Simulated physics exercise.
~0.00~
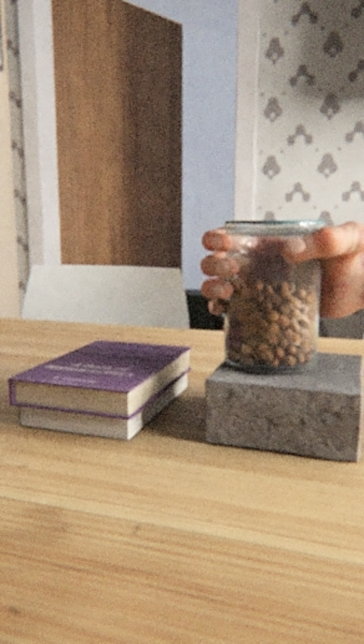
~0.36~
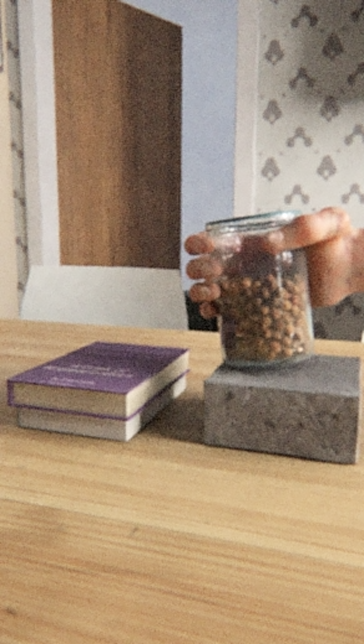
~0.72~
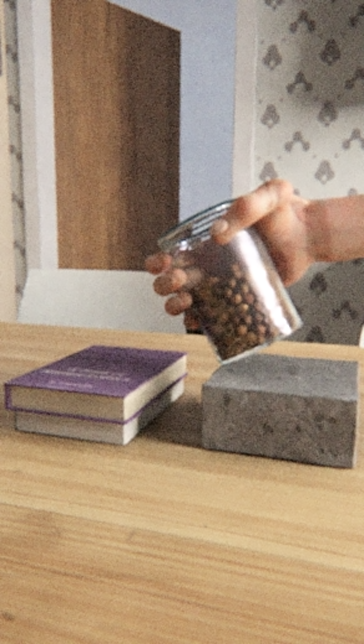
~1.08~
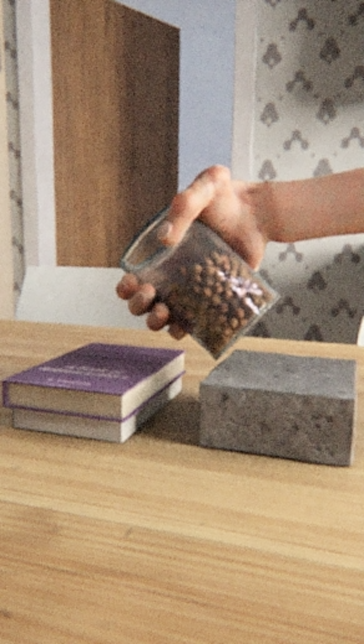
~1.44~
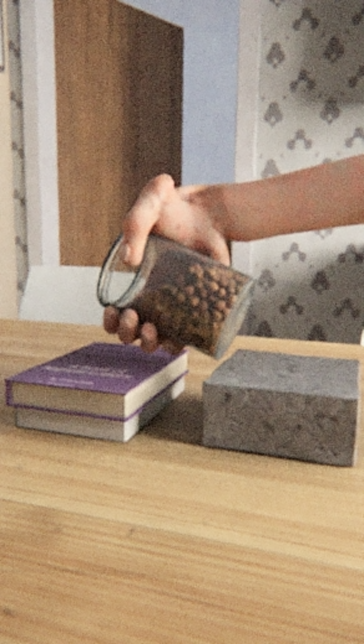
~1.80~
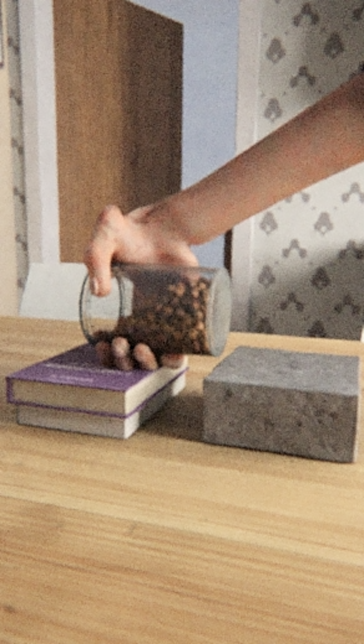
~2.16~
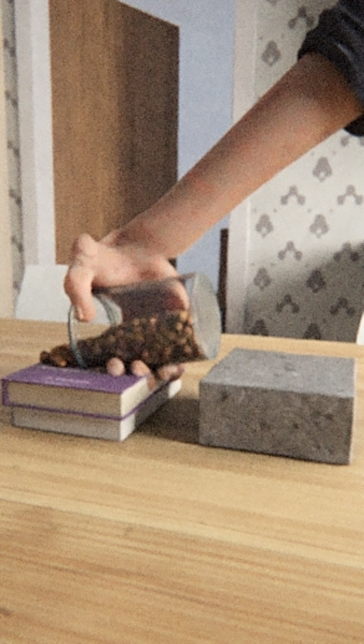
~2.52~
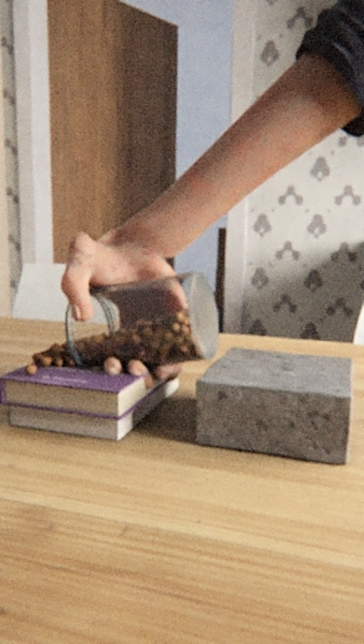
At first, a hand grips an open glass jar partly filled with small brown balls, standing upright on a grey stone-like block beside two stacked purple books on a wooden table. The hand starts to tip the jar to the left and lifts it off the block. It carries the jar over the gap, leaning it further while the balls stay inside. The jar comes down on its side towards the books, the forearm reaching across from the right. Finally its mouth dips onto the pile, and a few balls tumble out onto the top cover while most remain in the held jar.
